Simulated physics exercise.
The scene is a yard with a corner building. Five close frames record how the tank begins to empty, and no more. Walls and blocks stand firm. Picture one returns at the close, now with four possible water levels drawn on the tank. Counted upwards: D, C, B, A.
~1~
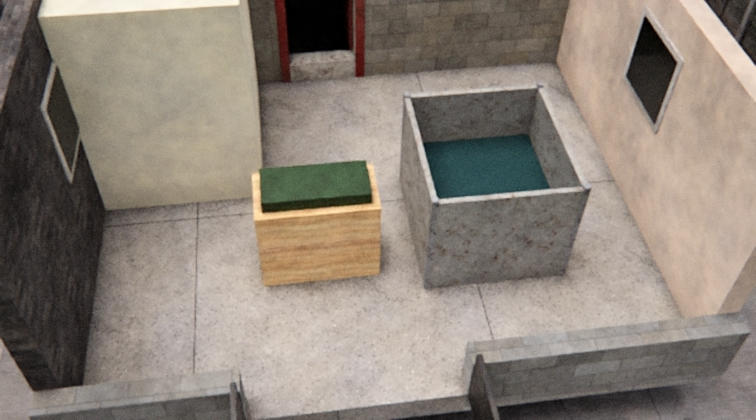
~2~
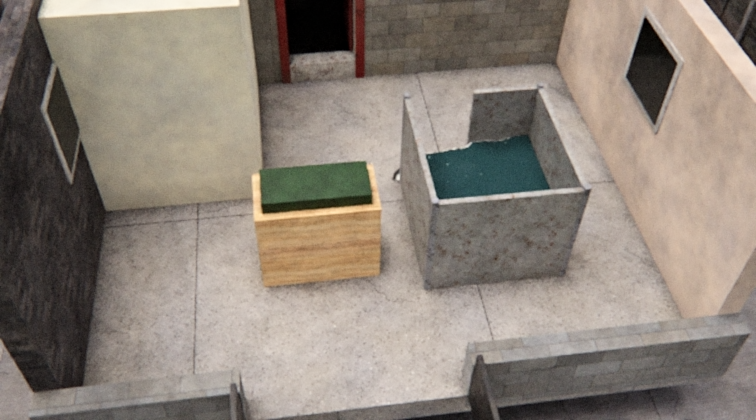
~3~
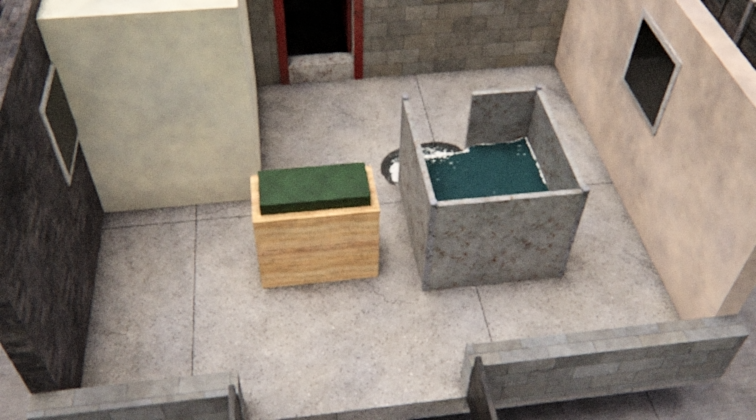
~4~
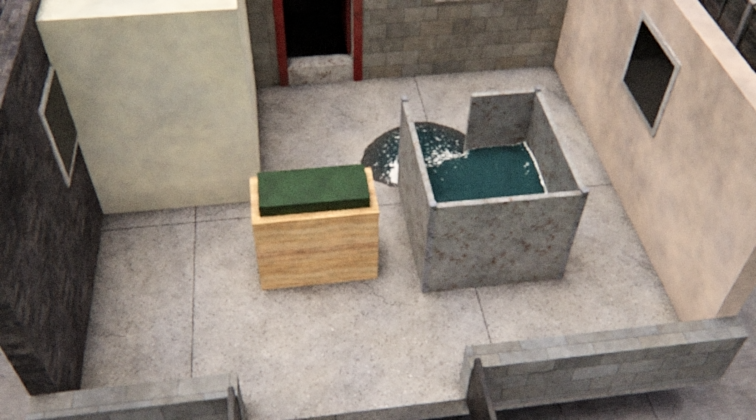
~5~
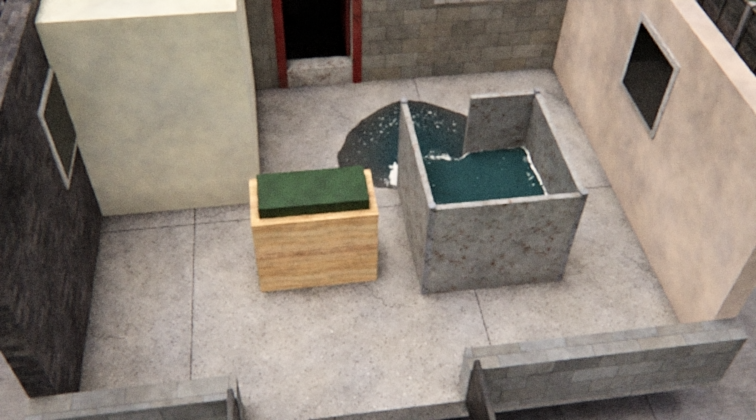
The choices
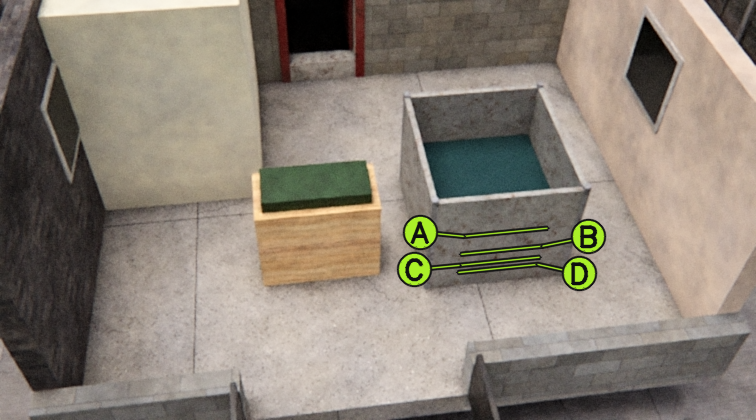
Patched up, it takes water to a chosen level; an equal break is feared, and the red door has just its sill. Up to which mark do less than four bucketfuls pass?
A.
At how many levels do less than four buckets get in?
All four.
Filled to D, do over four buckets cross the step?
No, not at all.
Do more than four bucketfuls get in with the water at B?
No, that is safe.
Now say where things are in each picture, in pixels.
Water in the tank at rest, its middle at (484, 186); foot of the red doorway at (323, 79); open gate at (355, 352), in the first picture.
Water covers 1 % of the ground, its front hidden from here, in the second picture.
Water covers 3 % of the ground, its front hidden from here, in the third picture.
Water covers 6 % of the ground, its front hidden from here, in the fourth picture.
Water covers 11 % of the ground, its front hidden from here, in the fifth picture.
In lime, A at (505, 232); B at (502, 250); C at (499, 261); D at (498, 268); from the bottom up D, C, B, A.
For level A, a splash gets over, under a bucket.
For level B, nothing gets over.
For level C, nothing gets over.
For level D, nothing gets over.
